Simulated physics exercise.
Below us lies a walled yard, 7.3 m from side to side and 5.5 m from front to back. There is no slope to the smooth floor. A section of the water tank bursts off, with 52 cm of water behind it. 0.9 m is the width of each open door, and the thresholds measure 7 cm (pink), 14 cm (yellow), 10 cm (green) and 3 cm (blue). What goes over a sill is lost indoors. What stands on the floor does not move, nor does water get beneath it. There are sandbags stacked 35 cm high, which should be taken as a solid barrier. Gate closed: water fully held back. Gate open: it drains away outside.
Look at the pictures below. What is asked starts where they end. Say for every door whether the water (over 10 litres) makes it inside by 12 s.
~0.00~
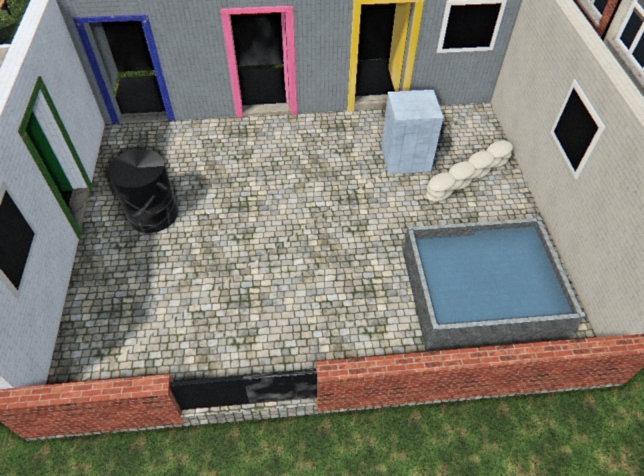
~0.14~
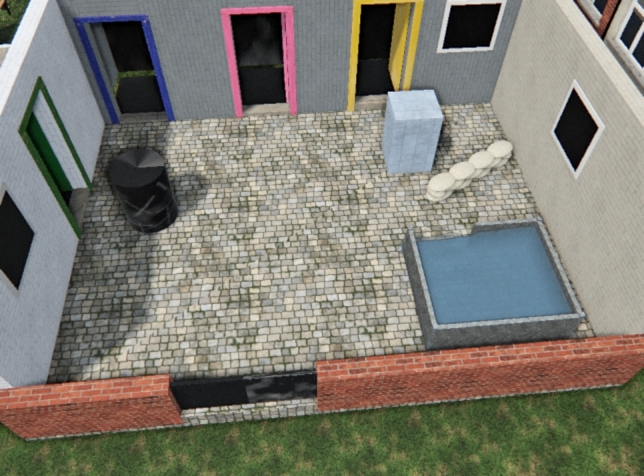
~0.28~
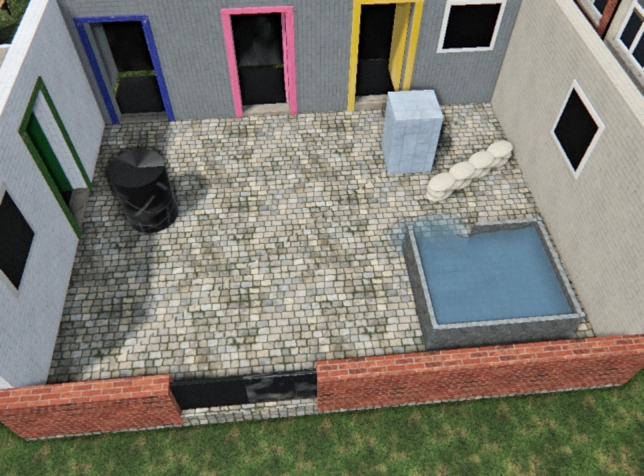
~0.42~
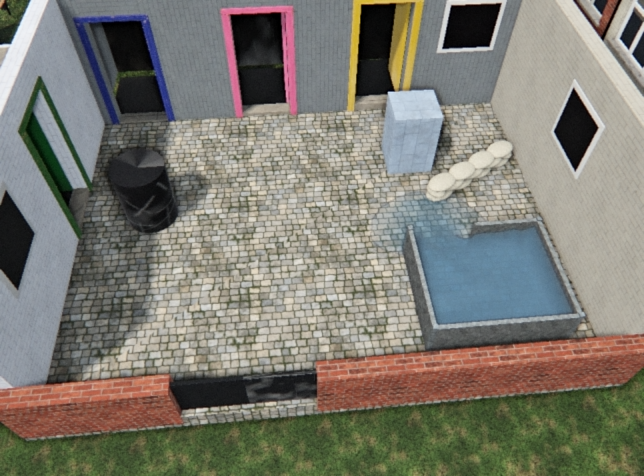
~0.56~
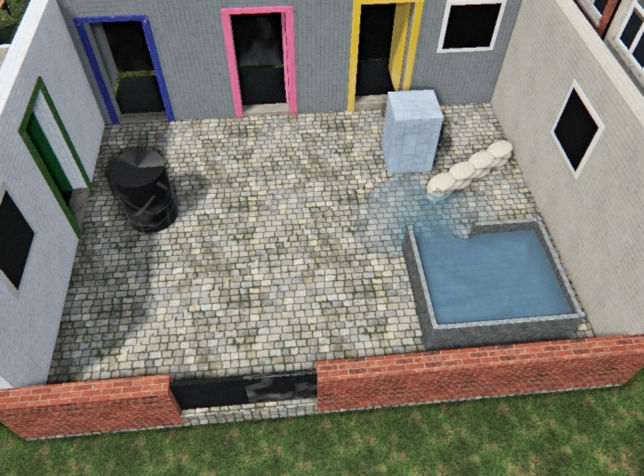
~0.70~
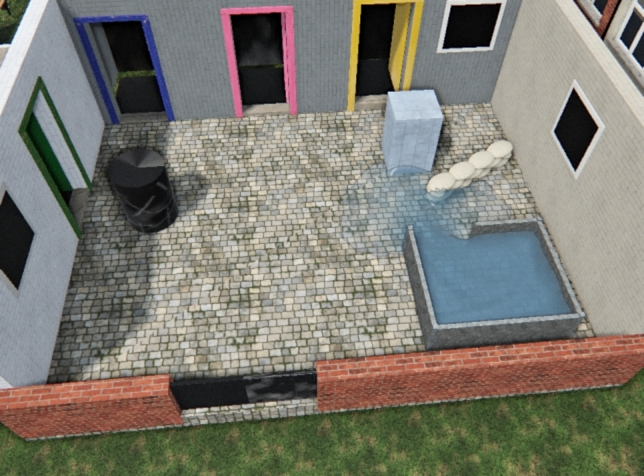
One by one: The pink door is going to break the limit; the yellow door is going to hold within the limit; the green door is going to hold within the limit; the blue door is going to break the limit.
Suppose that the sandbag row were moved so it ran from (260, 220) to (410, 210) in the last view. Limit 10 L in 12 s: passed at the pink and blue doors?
Pink within the limit, blue exceeded.
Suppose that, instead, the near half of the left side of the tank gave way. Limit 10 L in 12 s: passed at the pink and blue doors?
Versus the limit - pink: Within, blue: Exceeded.
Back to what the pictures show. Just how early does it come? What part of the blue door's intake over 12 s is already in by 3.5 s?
Some 0 per cent by then.
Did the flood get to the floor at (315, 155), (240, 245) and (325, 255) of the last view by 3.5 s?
First spot submerged, second not yet wet, third not yet wet.
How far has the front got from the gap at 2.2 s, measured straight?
About 4.6 m out.
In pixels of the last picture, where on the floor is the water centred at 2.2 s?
Centre: Roughly (432, 236) px.
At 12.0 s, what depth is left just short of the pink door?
About 4.0 cm deep.
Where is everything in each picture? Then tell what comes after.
In the first frame, still water, 52 cm deep, in the water tank at (489, 273).
In the second frame, water pours out on the water tank's far side and has run 0.5 m, to (404, 247); typically 10 cm deep outside, 52 cm at the water tank's back.
In the third frame, water pours out on the water tank's far side and has run 0.8 m, to (449, 217); typically 9 cm deep outside, 52 cm at the water tank's back.
In the fourth frame, the front is at (410, 197), 1.2 m from the gap on the water tank's far side; 1.5 m2 of floor is under water; 52 cm left at the back of the water tank.
In the fifth frame, the front is at (407, 174), 1.7 m from the gap on the water tank's far side; 2.2 m2 of floor is under water; 48 cm left at the back of the water tank.
In the sixth frame, the front is at (384, 165), 2.0 m from the gap on the water tank's far side; 2.7 m2 of floor is under water; 45 cm left at the back of the water tank.
After 1.4 s water covers 15 % of the floor and is deepest (30 cm) near (401, 177); pink door not reached, yellow door not reached, green door not reached, blue door not reached.
After 2.2 s water covers 30 % of the floor and is deepest (26 cm) near (401, 177); pink door 14 cm at the sill, 1 L in, yellow door not reached, green door not reached, blue door not reached.
After 3.5 s water covers 45 % of the floor and is deepest (19 cm) near (401, 177); pink door 11 cm at the sill, 23 L in, yellow door 4 cm at the sill, 0 L in, green door not reached, blue door 6 cm at the sill, 0 L in.
After 7.0 s water covers 70 % of the floor and is deepest (10 cm) near (401, 177); pink door 6 cm at the sill, 30 L in, yellow door 6 cm at the sill, 0 L in, green door 6 cm at the sill, 0 L in, blue door 7 cm at the sill, 35 L in.
After 12.0 s water covers 90 % of the floor and is deepest (6 cm) near (125, 124); pink door 4 cm at the sill, 30 L in, yellow door 4 cm at the sill, 0 L in, green door 5 cm at the sill, 0 L in, blue door 6 cm at the sill, 92 L in.
